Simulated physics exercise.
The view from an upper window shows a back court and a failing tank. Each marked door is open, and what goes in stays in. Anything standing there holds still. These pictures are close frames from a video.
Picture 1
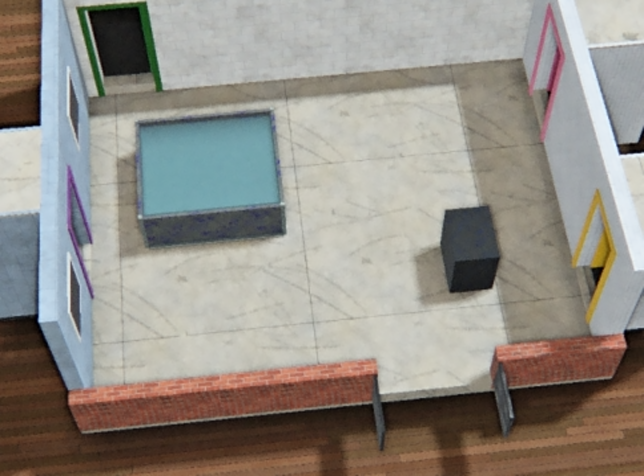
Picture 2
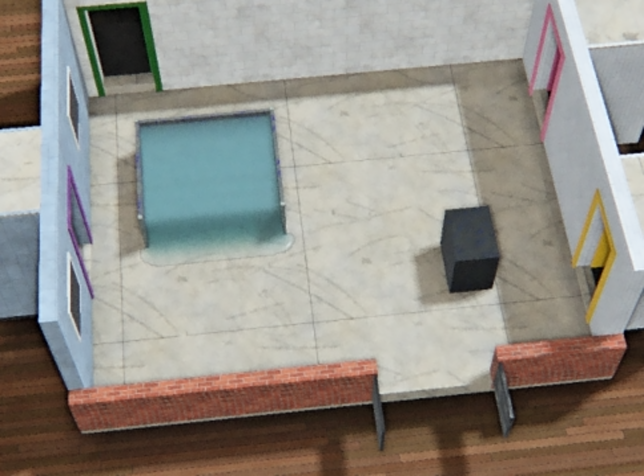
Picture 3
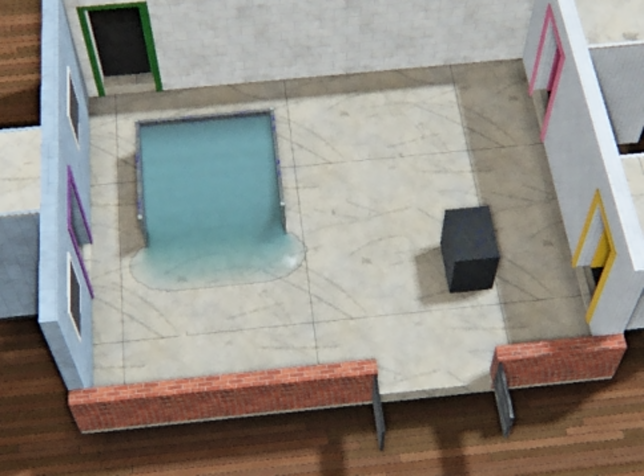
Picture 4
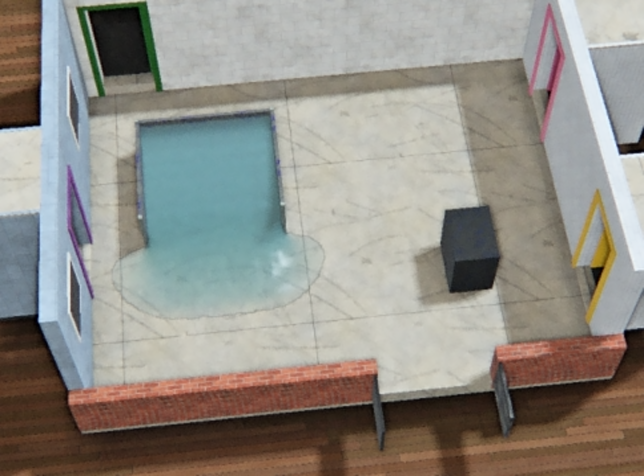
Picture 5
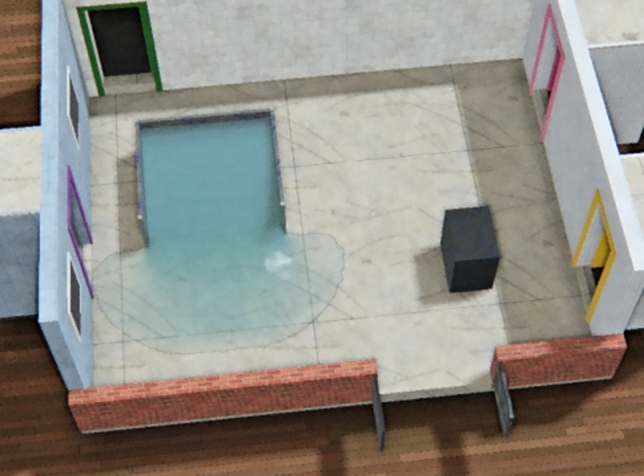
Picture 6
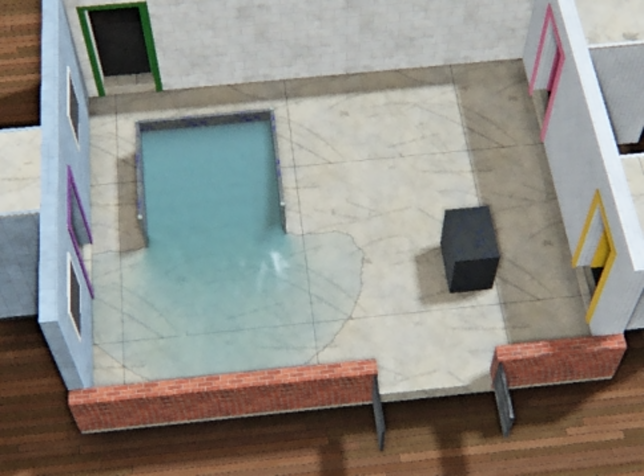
In a walled back court seen from above, a tank of blue-green water stands whole, then its near side gives way and water pours out, spreading across the pale floor toward the low brick wall and the dark block.
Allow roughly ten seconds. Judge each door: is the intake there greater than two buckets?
Result: The purple door exceeds two buckets; the yellow door exceeds two buckets; the green door does not exceed two buckets; the pink door does not exceed two buckets.
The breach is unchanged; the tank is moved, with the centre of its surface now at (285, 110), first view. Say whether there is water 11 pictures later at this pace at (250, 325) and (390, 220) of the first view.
One after the other: Reached, reached.
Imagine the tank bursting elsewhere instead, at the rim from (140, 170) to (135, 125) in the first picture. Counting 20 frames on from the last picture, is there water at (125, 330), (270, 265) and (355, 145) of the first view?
Following the listed order, the three come out reached by the spill, not reached and reached by the spill.
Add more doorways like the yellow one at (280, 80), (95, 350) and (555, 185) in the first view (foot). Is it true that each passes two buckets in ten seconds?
Note: Door one undershoots; door two overshoots; door three undershoots.
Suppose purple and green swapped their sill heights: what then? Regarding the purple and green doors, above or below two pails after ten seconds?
Purple falls short, green tops the mark.
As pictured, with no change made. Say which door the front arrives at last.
That would be the one in pink.
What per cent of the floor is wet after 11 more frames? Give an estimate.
My best guess is some 35 %.
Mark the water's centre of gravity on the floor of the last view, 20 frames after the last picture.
That puts it at around (254, 308).
A moment on, water covers 30 % of the floor; the purple door wet at the sill, nothing in, the yellow door not reached, the green door not reached, the pink door not reached.
Next, water covers 35 % of the floor; the purple door under two buckets in, the yellow door not reached, the green door not reached, the pink door not reached.
Then, water covers 45 % of the floor; the purple door under two buckets in, the yellow door under two buckets in, the green door not reached, the pink door not reached.
Later, water covers 80 % of the floor; the purple door over two buckets in, the yellow door far over two buckets in, the green door wet at the sill, nothing in, the pink door wet at the sill, nothing in.
In the end, water covers 95 % of the floor; the purple door over two buckets in, the yellow door far over two buckets in, the green door wet at the sill, nothing in, the pink door wet at the sill, nothing in.
